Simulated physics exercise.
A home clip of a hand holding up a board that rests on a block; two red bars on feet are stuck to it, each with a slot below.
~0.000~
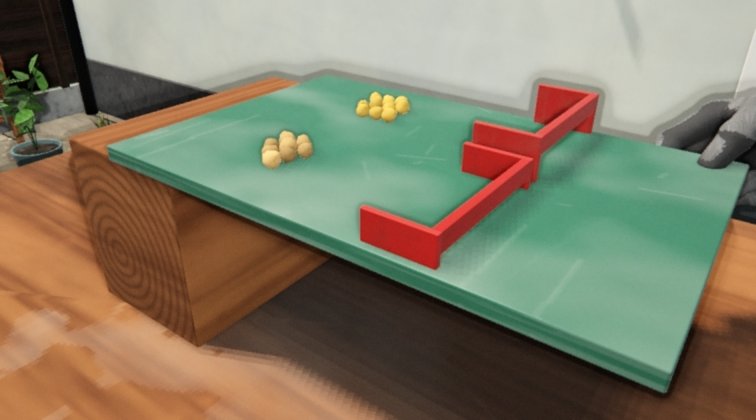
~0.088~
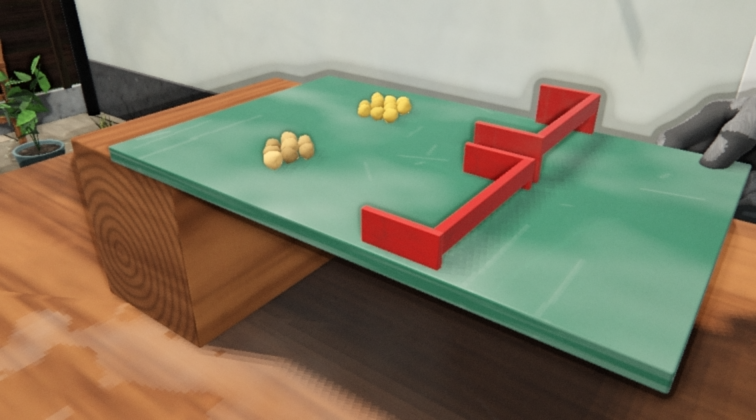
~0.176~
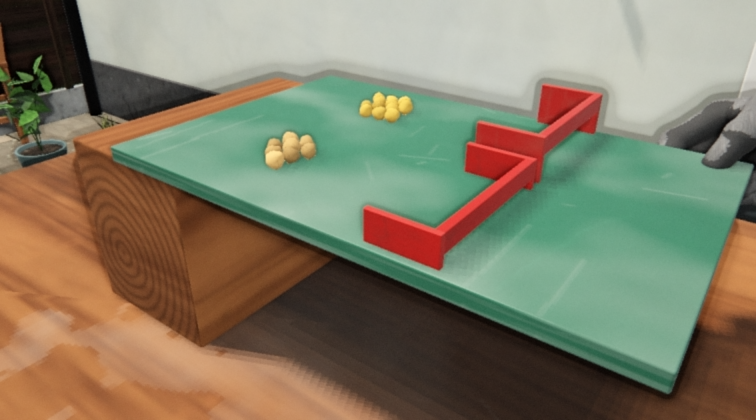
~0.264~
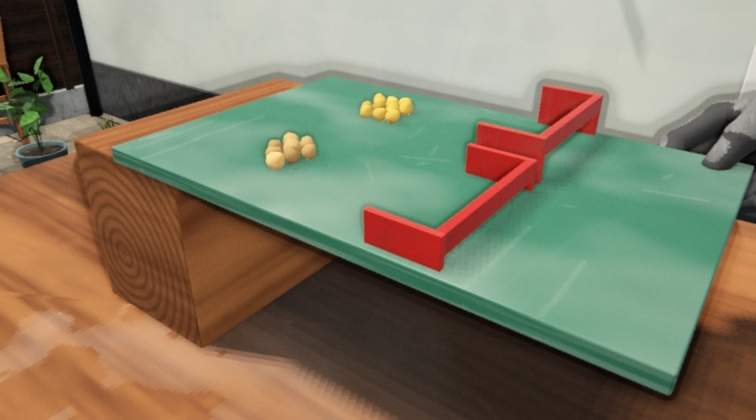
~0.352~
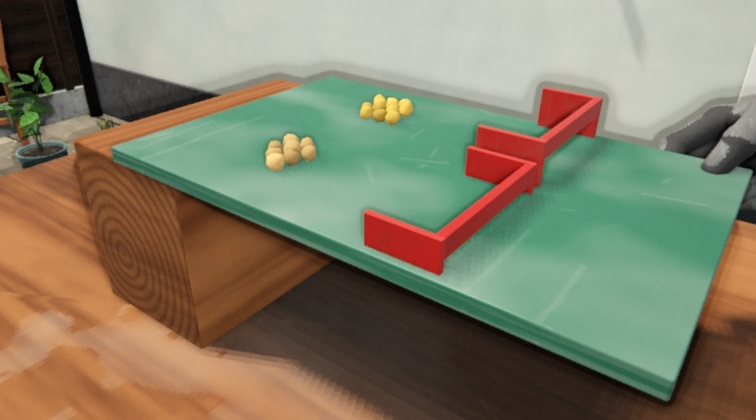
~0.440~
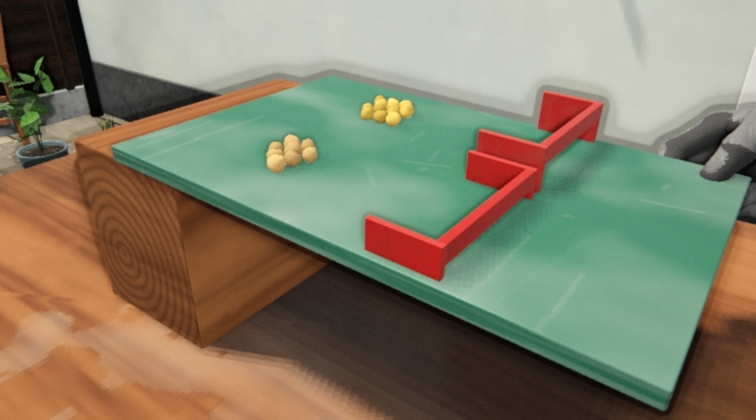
Green board resting on a wooden block, its right end dipping slightly beside a gloved hand, two clusters of small balls staying still.
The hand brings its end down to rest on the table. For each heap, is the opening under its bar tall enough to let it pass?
The front portion is caught, the back portion escapes.
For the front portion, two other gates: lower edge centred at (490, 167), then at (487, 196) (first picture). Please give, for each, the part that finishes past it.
First try 100 %, second try 100 %.
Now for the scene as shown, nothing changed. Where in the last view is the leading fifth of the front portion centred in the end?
It stops around (446, 332) in the final picture.
After 0.85 s, board sloping at 9°; front portion where it was; back portion where it was.
After 1.36 s, board sloping at 20°; front portion on its way down; back portion on its way down.
After 1.92 s, board resting at 28°; front portion has reached its gate; back portion all past its gate.
At rest (2.5 s), board resting at 29°; front portion gathered behind its gate; back portion all past its gate.
